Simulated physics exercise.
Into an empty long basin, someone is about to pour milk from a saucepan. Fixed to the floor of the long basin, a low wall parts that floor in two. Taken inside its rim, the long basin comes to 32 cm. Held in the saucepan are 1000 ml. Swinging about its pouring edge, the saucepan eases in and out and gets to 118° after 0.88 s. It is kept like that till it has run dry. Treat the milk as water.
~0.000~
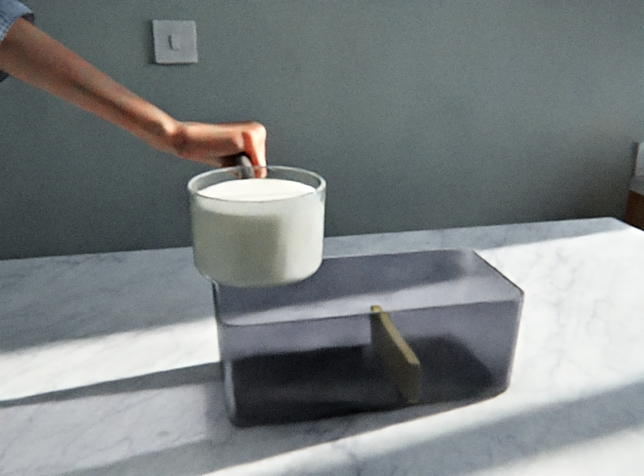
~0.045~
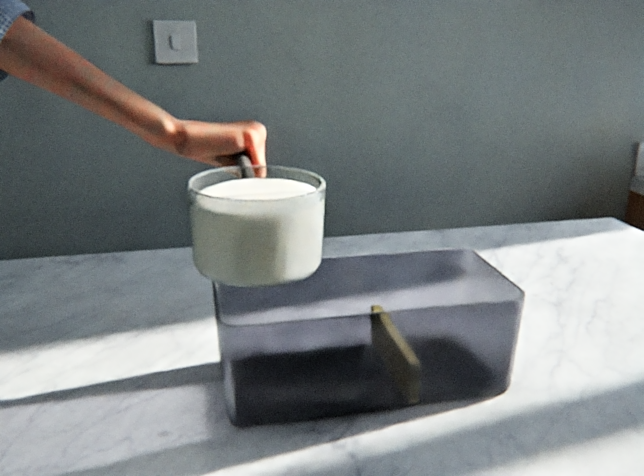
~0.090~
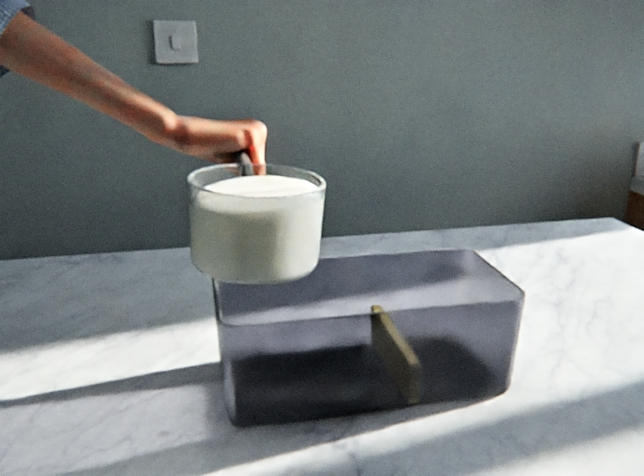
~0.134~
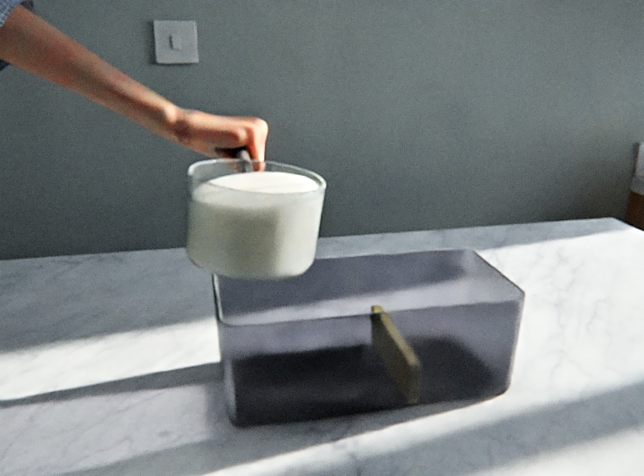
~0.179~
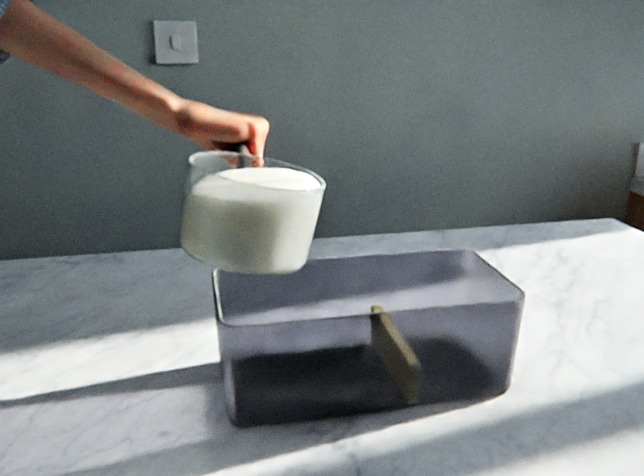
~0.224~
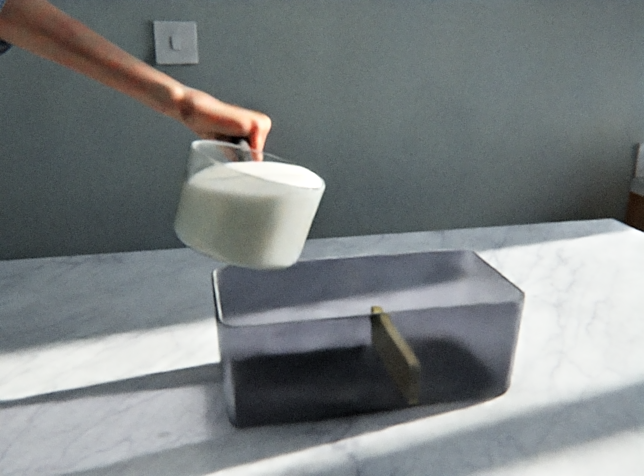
On a marble tabletop in streaked sunlight, a hand holds a clear saucepan of milk level above the left end of an empty, smoky see-through basin with a low dividing wall. The hand then gradually tilts the pan toward the right, the milk shifting up to its right rim.
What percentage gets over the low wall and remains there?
71 %.
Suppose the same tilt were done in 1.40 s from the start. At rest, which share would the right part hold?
In that case, some 85 percent.
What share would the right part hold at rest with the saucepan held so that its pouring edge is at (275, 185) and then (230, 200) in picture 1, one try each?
The first try gives 30 percent and the second 10 percent.
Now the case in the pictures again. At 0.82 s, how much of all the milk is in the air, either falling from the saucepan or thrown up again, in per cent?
Close to 18 per cent.
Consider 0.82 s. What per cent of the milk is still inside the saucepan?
5 in a hundred, give or take.
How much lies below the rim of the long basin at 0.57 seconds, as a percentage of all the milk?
7 %, give or take.
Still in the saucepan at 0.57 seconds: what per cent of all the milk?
Still held: Roughly 58 % of the total.
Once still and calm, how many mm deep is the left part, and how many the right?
Final levels - left approx 8 mm, right approx 42 mm.
After 0.57 s the tilt is 86° and 57 per cent is still to pour, 5 is left of the wall and 3 right of it.
After 0.82 s the tilt is 117° and 5 per cent is still to pour, 5 is left of the wall and 72 right of it.
After 1.09 s the tilt is 118° and 0 per cent is still to pour, 18 is left of the wall and 76 right of it.
After 1.38 s the tilt is 118° and 0 per cent is still to pour, 23 is left of the wall and 72 right of it.
In the end 24 per cent lies left of the wall, 71 right of it and 5 outside.
